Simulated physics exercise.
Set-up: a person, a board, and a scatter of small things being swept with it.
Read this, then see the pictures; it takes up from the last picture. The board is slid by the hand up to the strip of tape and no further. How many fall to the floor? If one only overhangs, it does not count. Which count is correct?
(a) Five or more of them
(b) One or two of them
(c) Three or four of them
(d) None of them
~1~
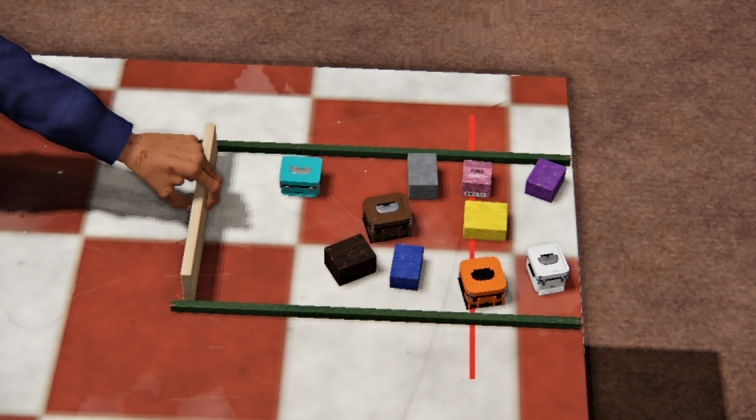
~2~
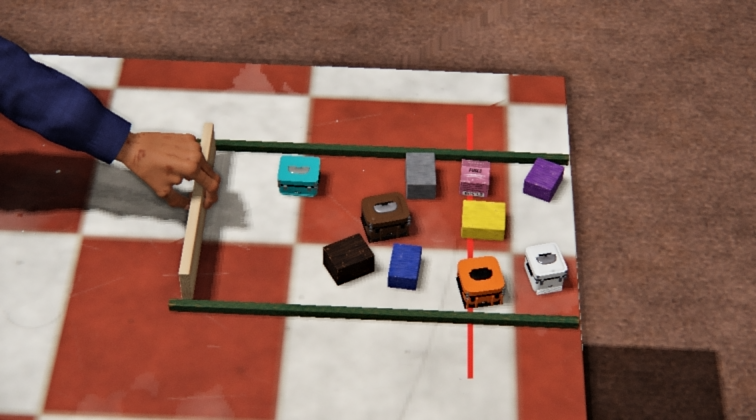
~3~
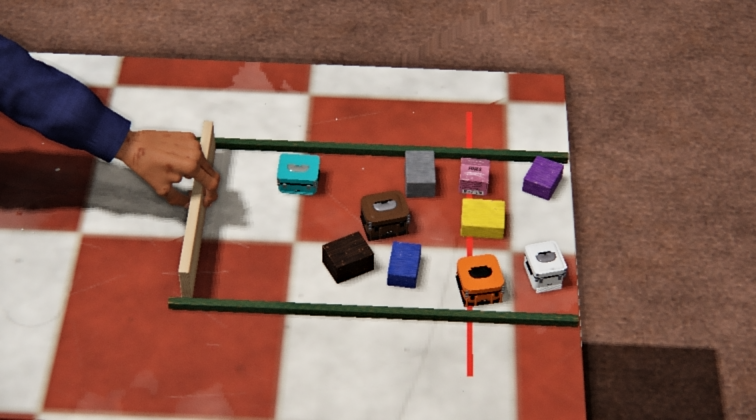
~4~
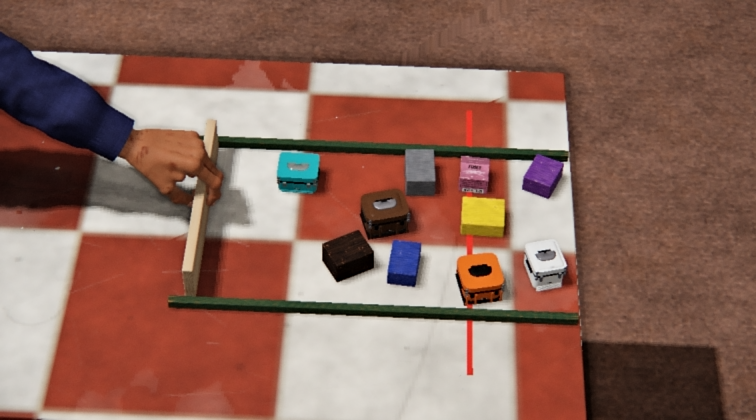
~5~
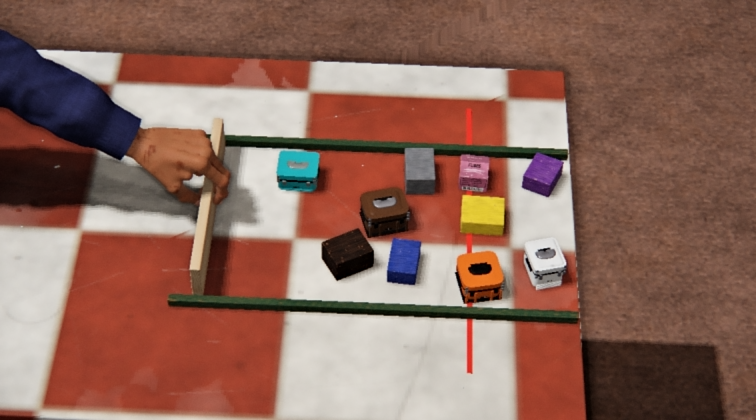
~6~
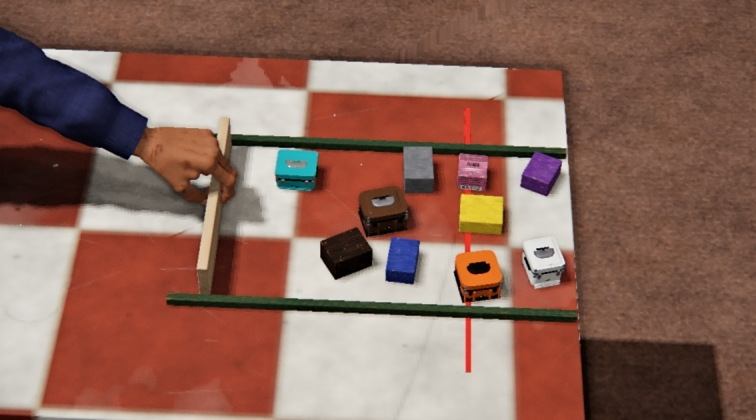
b, one or two of them.
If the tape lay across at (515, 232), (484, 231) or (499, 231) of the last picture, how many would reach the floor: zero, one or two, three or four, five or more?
In turn: Five or more, either one or two, 3 or 4.
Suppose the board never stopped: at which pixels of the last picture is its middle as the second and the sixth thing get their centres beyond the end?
(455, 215) and (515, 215).
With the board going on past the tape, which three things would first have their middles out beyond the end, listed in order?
They are the white case, then the purple block, then the orange case.
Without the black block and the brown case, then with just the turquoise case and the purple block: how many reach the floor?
Tally of falls: 1 for the first try, 1 for the second.
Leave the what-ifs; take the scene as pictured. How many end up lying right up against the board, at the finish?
All in all, 3.
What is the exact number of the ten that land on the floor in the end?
2.
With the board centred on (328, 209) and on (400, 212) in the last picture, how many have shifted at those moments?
Counts: 2 and 7.
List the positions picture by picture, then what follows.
The first frame shows purple block (546, 181); white case (547, 269); yellow block (485, 221); board (200, 210); tape (472, 237).
The second frame shows white case (545, 268); grey block (421, 176).
The third frame shows yellow block (483, 219); brown case (385, 215).
The fourth frame shows purple block (543, 176); blue block (404, 263).
The fifth frame shows white case (544, 263); pink box (474, 173).
The sixth frame shows purple block (541, 174); white case (543, 262); yellow block (481, 214); board (216, 204); tape (468, 230).
Soon after, none off yet; purple block at rest near (541, 174); white case at rest near (543, 262); yellow block at rest near (481, 214).
After that, none off yet; purple block moving near (549, 173); white case displaced a little near (561, 261); yellow block displaced a little near (499, 215).
In the end, the number that fall off is one or two; gone, white case and purple block.
